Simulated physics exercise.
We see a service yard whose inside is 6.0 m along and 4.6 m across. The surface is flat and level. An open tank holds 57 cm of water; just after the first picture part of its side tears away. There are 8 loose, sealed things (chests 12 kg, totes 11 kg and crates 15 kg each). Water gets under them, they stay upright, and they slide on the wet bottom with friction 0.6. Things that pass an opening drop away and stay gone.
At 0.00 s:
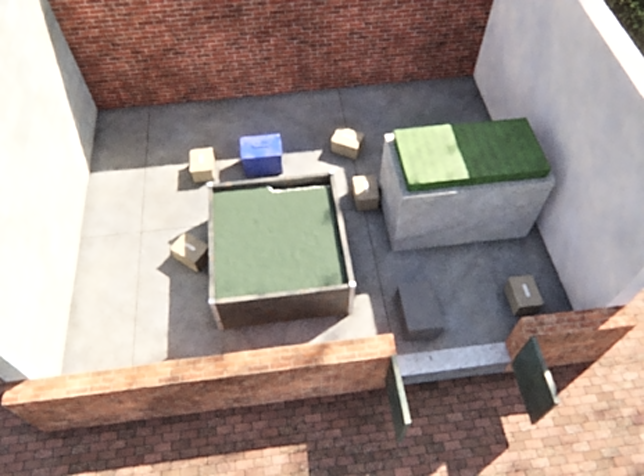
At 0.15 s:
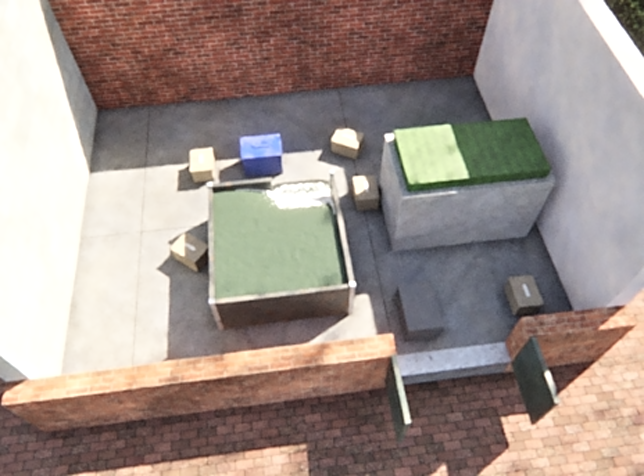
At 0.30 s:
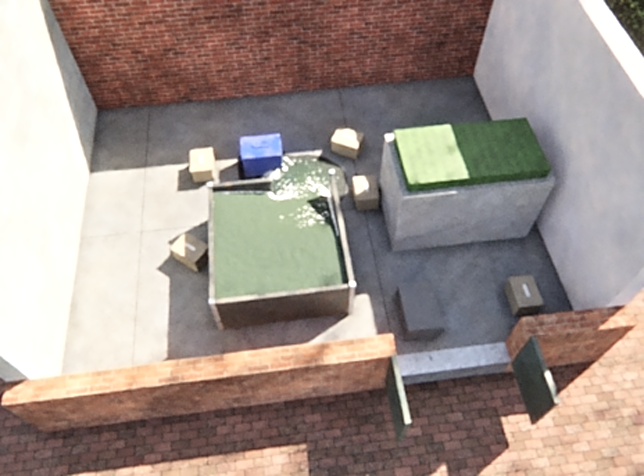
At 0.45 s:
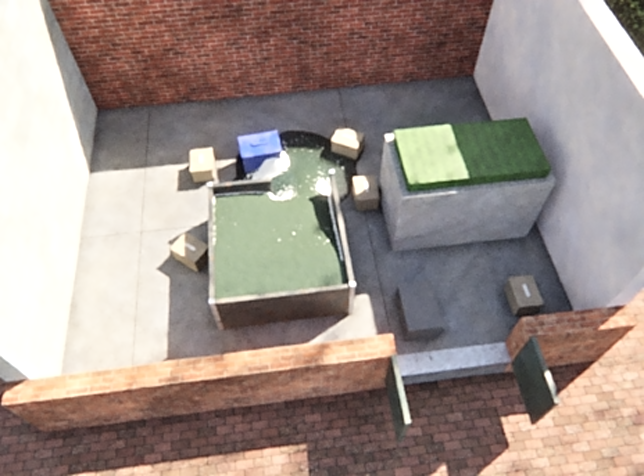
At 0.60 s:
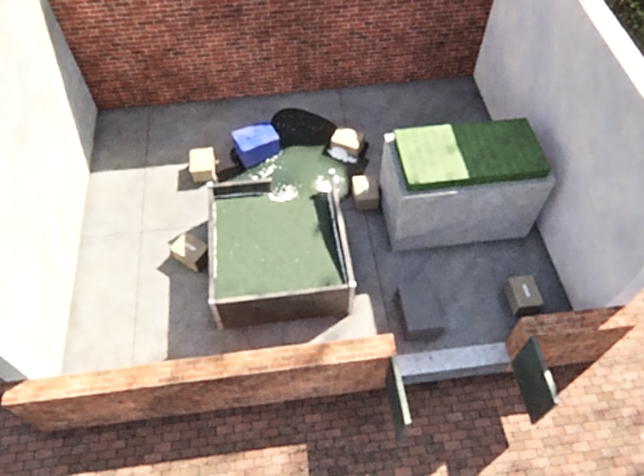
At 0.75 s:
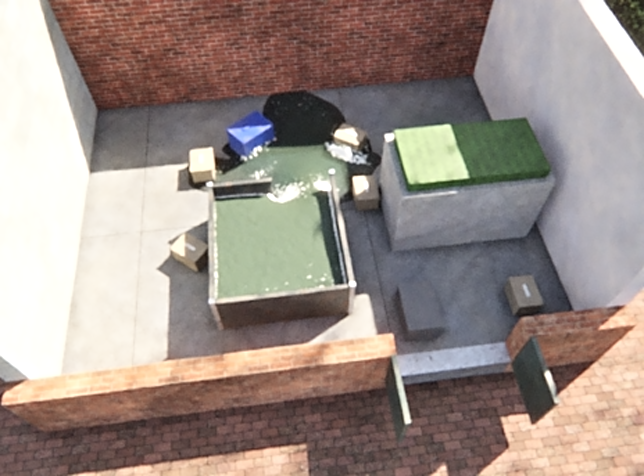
At the start, an open tank of green water stands in a walled yard, with a blue chest and several tan boxes scattered around it. Water then pours from the tank's far side and spreads over the paving toward the brick wall, and the blue chest shifts slightly and turns as the dark wet patch widens.
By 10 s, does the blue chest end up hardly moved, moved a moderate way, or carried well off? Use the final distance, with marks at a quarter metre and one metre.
It was carried well off.
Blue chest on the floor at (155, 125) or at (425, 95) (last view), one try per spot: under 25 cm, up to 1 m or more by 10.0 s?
Spot one - it is swept away; spot two - it is swept away.
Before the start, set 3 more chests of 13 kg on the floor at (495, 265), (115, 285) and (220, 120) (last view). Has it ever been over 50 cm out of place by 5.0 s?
In order: Below it, below it, above it.
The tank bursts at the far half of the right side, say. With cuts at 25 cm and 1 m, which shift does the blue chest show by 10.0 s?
Result: Blue chest essentially stationary.
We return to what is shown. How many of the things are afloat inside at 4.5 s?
At that instant the tally stands at 1.
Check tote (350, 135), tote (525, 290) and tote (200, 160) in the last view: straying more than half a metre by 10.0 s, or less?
The first topped the threshold, the second never reached the threshold, and the third never reached the threshold.
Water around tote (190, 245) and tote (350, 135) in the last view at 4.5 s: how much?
Roughly 0 and 13 cm.
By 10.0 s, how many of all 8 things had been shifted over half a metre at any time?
By my tally, 2.
After 2.0 s the blue chest is near (178, 100), 1.6 m from its start, aground; 0 of 8 are out; 0 afloat.
After 4.5 s the blue chest is near (101, 190), 2.2 m from its start, aground; 0 of 8 are out; 1 afloat.
After 7.0 s the blue chest is near (108, 257), 2.5 m from its start, aground; 0 of 8 are out; 1 afloat.
After 10.0 s the blue chest is near (106, 268), 2.6 m from its start, afloat; 0 of 8 are out; 1 afloat.
